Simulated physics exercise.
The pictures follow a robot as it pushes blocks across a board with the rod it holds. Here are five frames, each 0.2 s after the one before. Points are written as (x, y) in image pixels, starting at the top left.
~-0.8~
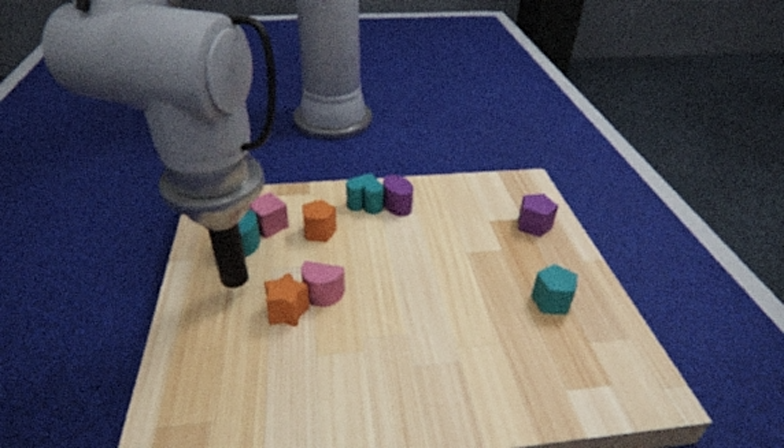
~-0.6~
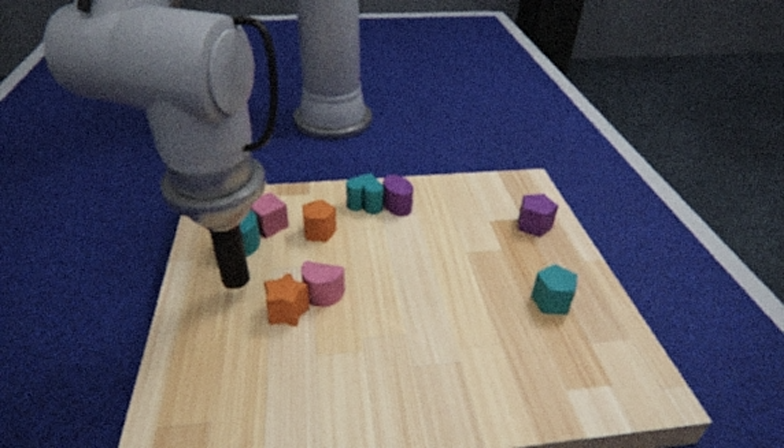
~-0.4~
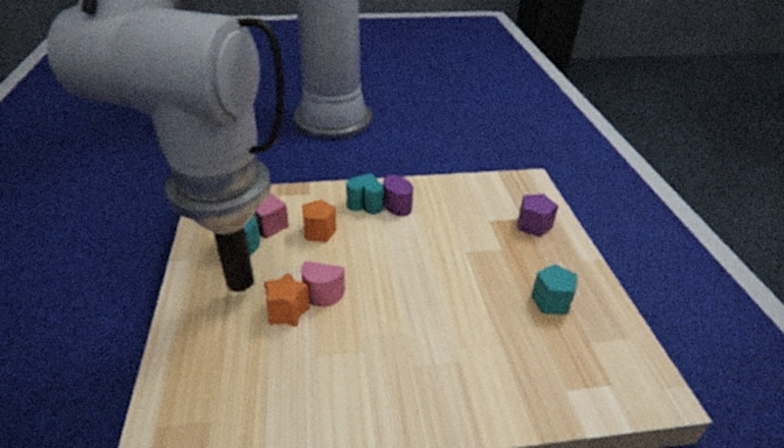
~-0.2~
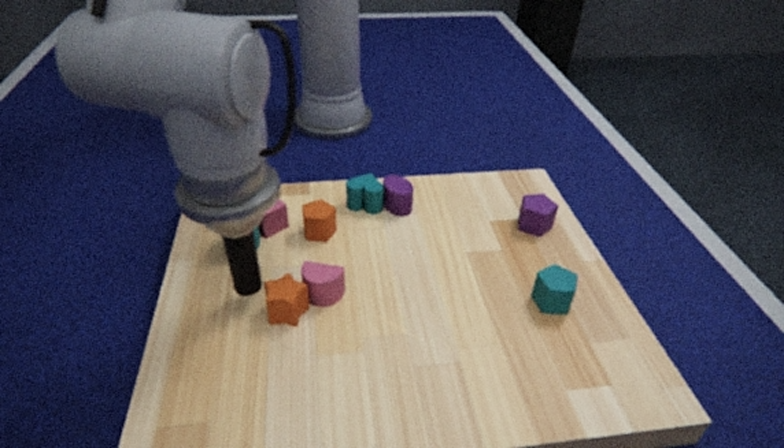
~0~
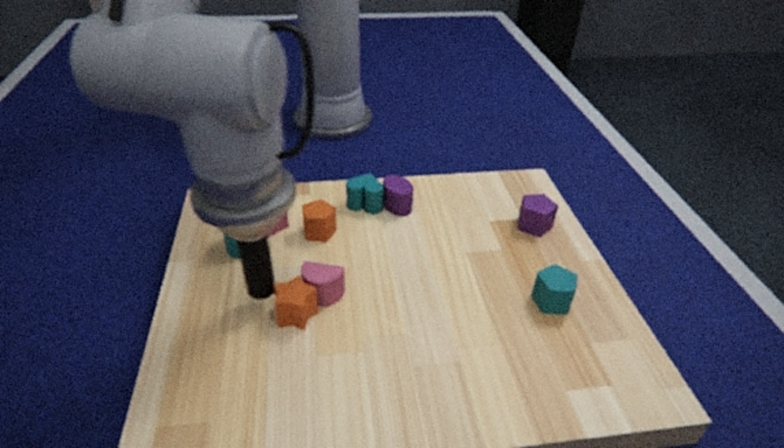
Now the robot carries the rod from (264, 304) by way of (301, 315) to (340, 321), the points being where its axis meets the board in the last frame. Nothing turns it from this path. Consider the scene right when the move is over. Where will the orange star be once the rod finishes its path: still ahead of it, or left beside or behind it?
In the end it is ahead.
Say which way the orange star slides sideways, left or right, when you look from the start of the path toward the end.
Towards the right-hand side.
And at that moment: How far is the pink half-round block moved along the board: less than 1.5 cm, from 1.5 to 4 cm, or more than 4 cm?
Up to 1.5 cm.
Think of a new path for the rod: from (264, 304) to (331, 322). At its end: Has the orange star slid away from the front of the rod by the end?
No, that is not what happens.
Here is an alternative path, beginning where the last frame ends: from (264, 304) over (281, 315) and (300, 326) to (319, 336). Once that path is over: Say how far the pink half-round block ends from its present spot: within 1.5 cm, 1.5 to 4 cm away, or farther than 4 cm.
It travels less than 1.5 cm.
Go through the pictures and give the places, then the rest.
In the first frame, lower end of the rod at (235, 279), tops of blocks, orange star at (284, 288), pink half-round block at (321, 271).
In the second frame, rod at (236, 280), blocks as before.
In the third frame, rod at (241, 283), blocks as before.
In the fourth frame, rod at (249, 287), blocks as before.
In the fifth frame, rod at (262, 290), orange star at (293, 290), pink half-round block at (321, 271).
On the path given first. Halfway along, rod at (299, 300); orange star at (331, 303); pink half-round block at (328, 270).
At the end, rod at (339, 307); orange star at (361, 317), turned 45° clockwise; pink half-round block at (328, 270).
